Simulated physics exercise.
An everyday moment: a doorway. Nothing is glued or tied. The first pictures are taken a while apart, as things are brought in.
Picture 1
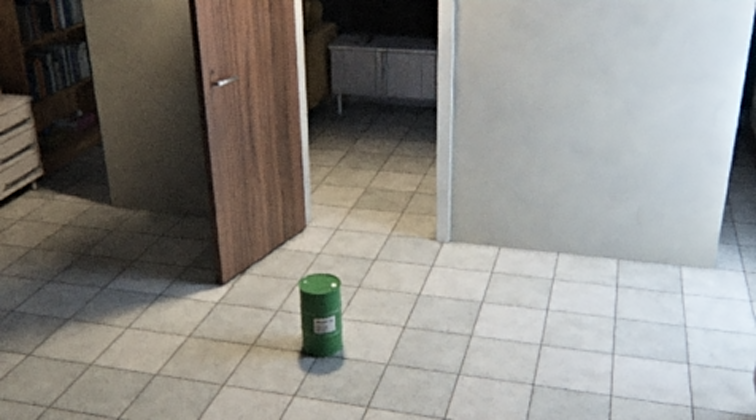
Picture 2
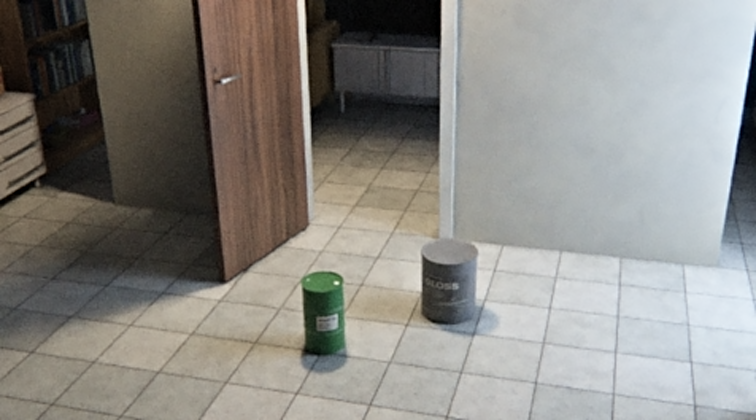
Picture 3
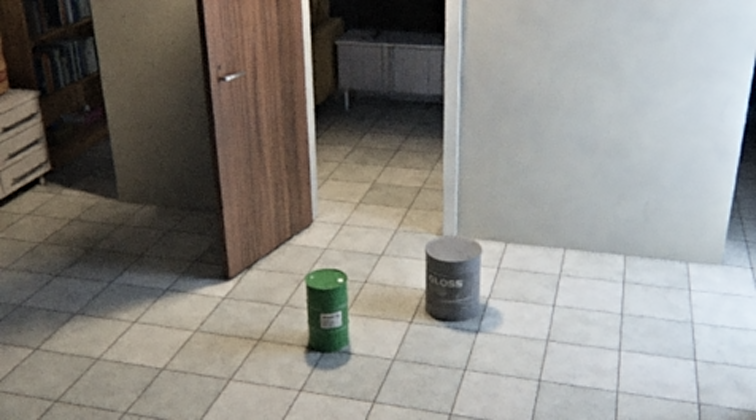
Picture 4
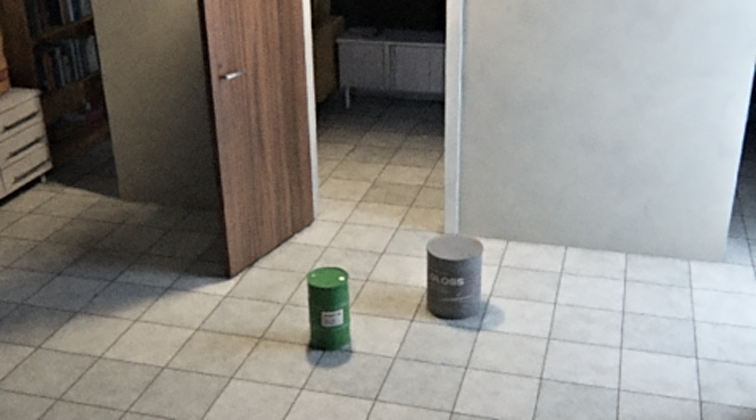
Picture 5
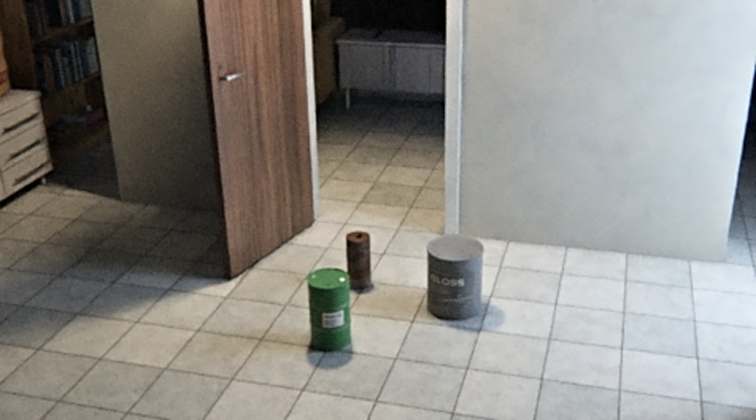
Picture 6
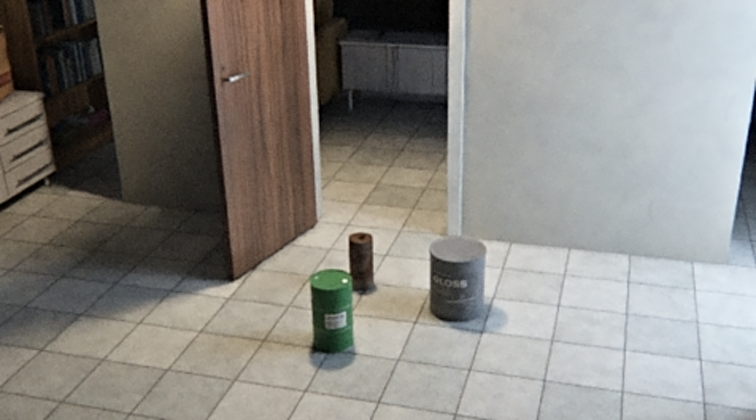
The clip opens on a tiled floor with a green canister standing near a wide-open wooden door. A grey pail appears to the canister's right, and later a narrow brown roll appears upright behind and between them. Apart from slight shifts in the view, the door and the objects stay still.
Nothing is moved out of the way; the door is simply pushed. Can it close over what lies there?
In the end the door reaches the frame.
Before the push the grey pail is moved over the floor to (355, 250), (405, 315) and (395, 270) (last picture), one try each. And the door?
In the first case it stops short; in the second case it closes; in the third case it stops short.
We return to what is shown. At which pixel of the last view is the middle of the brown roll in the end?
Around (395, 258).
Then, 0.90 s later than the last frame, door at 74°.
Then, 1.40 s later than the last frame, door at 48°; brown roll moved about its own width near (387, 259).
Then, 1.90 s later than the last frame, door at 22°; brown roll moved about its own width near (395, 258).
When it is over, door at 0°; moved from the start, brown roll; the other 2 as before. End places, in pixels of the last picture, brown roll near (395, 258).
